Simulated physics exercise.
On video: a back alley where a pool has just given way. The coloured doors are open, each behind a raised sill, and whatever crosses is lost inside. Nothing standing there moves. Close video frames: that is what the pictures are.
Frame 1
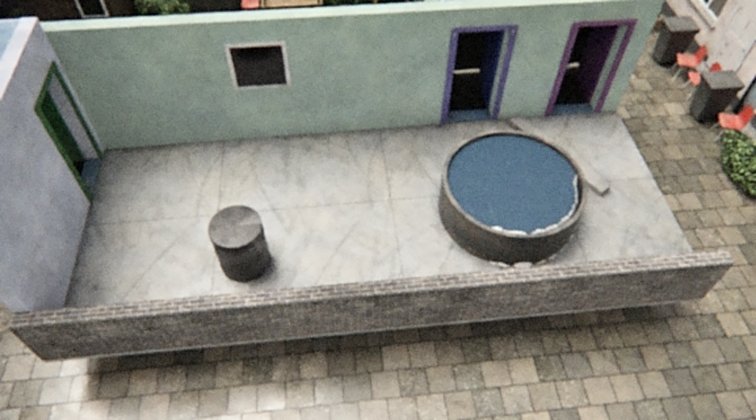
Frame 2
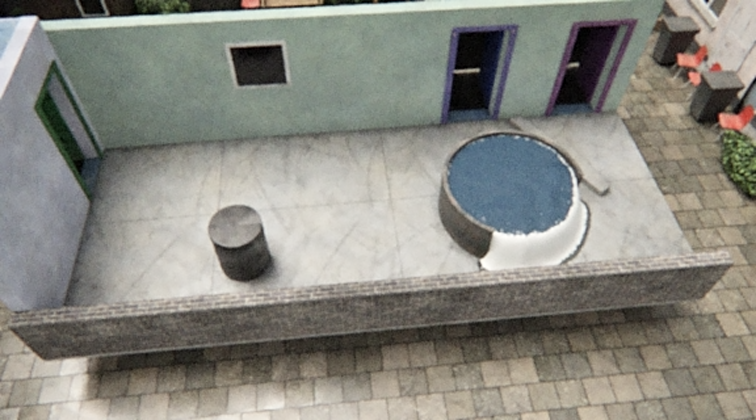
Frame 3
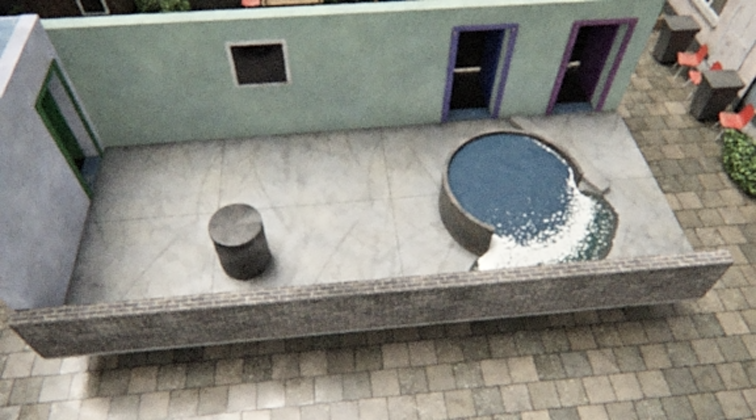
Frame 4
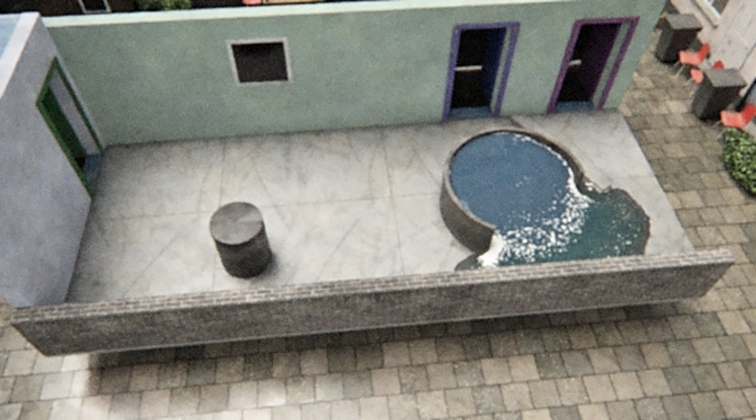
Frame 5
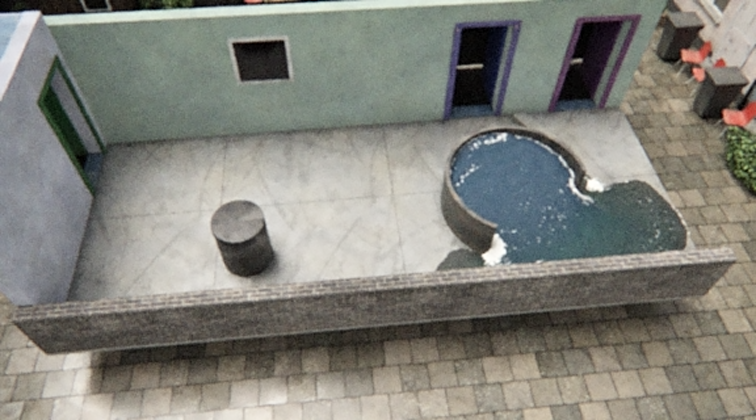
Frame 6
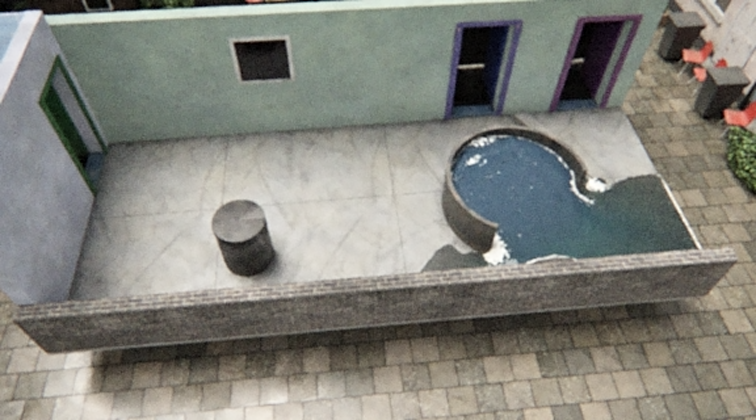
A round pool on a walled patio broke open at its lower right side, and foamy white water poured out, then spread in a dark sheet across the floor toward the right.
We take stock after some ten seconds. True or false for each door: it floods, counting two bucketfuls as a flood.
Purple door - false; blue door - false; green door - false.
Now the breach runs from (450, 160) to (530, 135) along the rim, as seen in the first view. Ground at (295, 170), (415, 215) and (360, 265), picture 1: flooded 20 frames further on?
Soaked, untouched, untouched.
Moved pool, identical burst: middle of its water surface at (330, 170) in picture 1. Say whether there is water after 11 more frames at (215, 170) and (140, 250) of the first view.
Taking both places in turn, they end up unaffected and inundated.
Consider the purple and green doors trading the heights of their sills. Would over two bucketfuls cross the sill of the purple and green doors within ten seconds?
After the swap, the purple door falls short and the green door overshoots.
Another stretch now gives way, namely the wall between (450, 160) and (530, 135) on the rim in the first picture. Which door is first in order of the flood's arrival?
I'd say the blue one.
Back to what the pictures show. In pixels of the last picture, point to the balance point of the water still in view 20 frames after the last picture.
It is near (468, 231).
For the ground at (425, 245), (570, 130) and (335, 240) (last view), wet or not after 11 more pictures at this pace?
Same order as asked: Drenched; dry as before; drenched.
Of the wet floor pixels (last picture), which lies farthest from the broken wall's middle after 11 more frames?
I'd point to (172, 319).
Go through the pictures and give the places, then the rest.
The first picture shows the round pool at (514, 183) is whole and still.
In the second picture, the front is at a hidden place, out from the gap at (556, 245).
In the third picture, water pours out at (556, 244) and has run to a hidden place.
In the fourth picture, the front is at a hidden place, out from the gap at (556, 244).
In the fifth picture, the front is at a hidden place, out from the gap at (557, 243).
In the sixth picture, the front is at a hidden place, out from the gap at (558, 243).
A moment on, water covers 25 % of the floor; the purple door not reached, the blue door not reached, the green door not reached.
Next, water covers 35 % of the floor; the purple door not reached, the blue door not reached, the green door not reached.
Then, water covers 55 % of the floor; the purple door not reached, the blue door not reached, the green door not reached.
Later, water covers 60 % of the floor; the purple door not reached, the blue door not reached, the green door wet at the sill, nothing in.
In the end, water covers 65 % of the floor; the purple door wet at the sill, nothing in, the blue door wet at the sill, nothing in, the green door under two buckets in.
